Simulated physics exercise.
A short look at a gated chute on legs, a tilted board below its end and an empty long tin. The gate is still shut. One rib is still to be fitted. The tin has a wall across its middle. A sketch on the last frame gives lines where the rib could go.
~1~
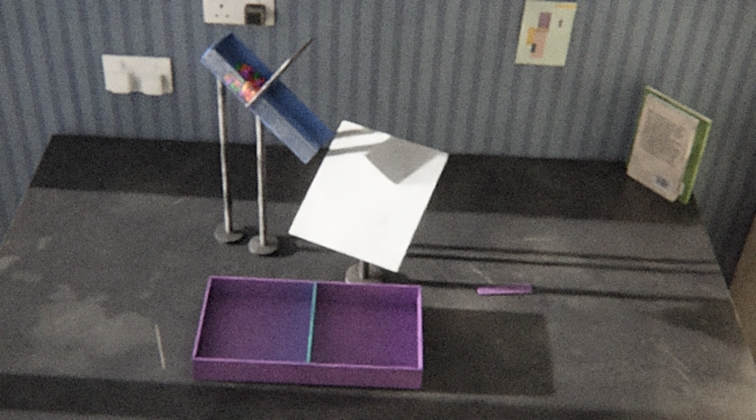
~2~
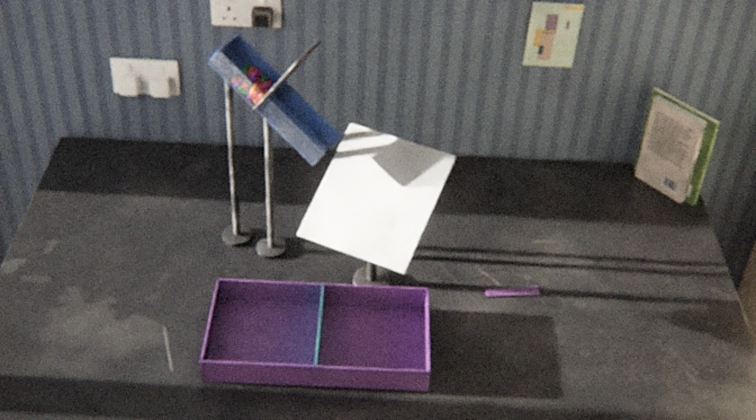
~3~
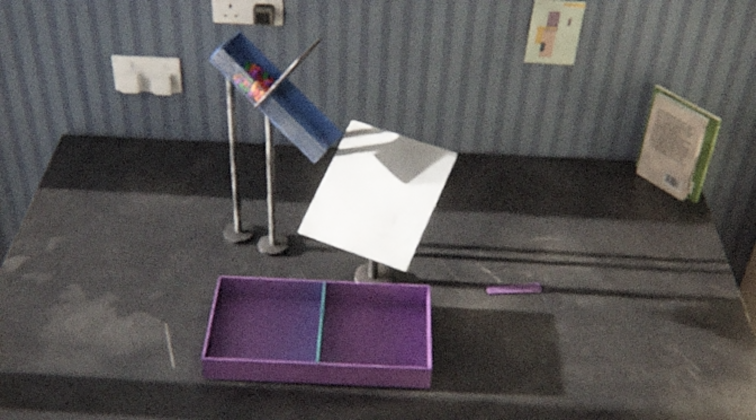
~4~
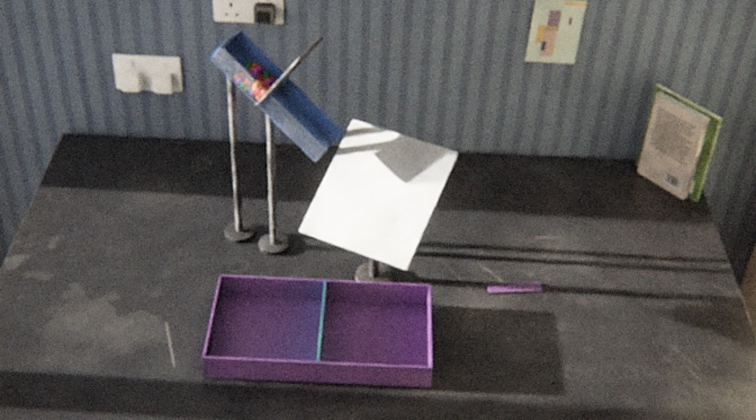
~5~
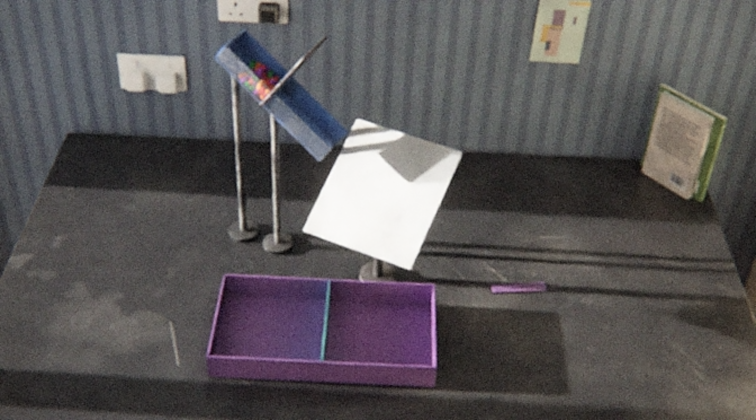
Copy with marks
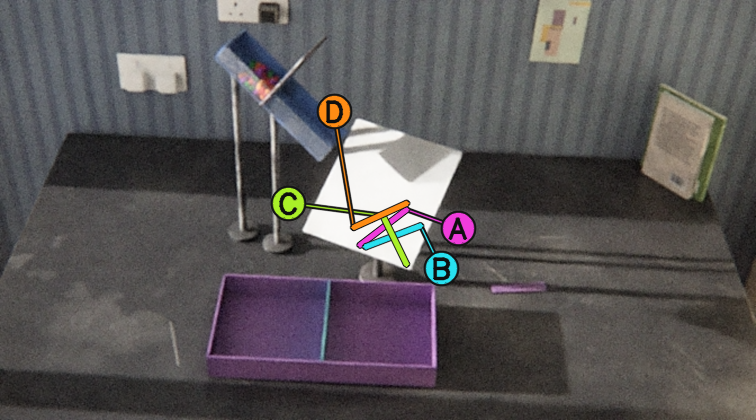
The view drifts very slightly, shifting everything a little to the right, while nothing in the scene itself moves. Small colourful pieces stay behind the closed gate in the sloping blue chute on legs, with the tilted white board and the empty, divided purple tin below.
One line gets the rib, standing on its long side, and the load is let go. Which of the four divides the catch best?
B beats the others.
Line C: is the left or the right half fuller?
The right half.
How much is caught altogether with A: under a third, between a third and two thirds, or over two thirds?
It is over two thirds.
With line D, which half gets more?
More lands on the left.
On the marked copy, line A from (406, 209) to (360, 245); line B from (420, 225) to (365, 246); line C from (382, 215) to (406, 264); line D from (406, 203) to (353, 227).
Choosing A, of what is caught, most in the left half, a small part in the right.
Choosing B, of what is caught, about two thirds in the left half, about a third in the right.
Choosing C, of what is caught, about a quarter in the left half, most in the right.
Choosing D, of what is caught, most in the left half, a small part in the right.
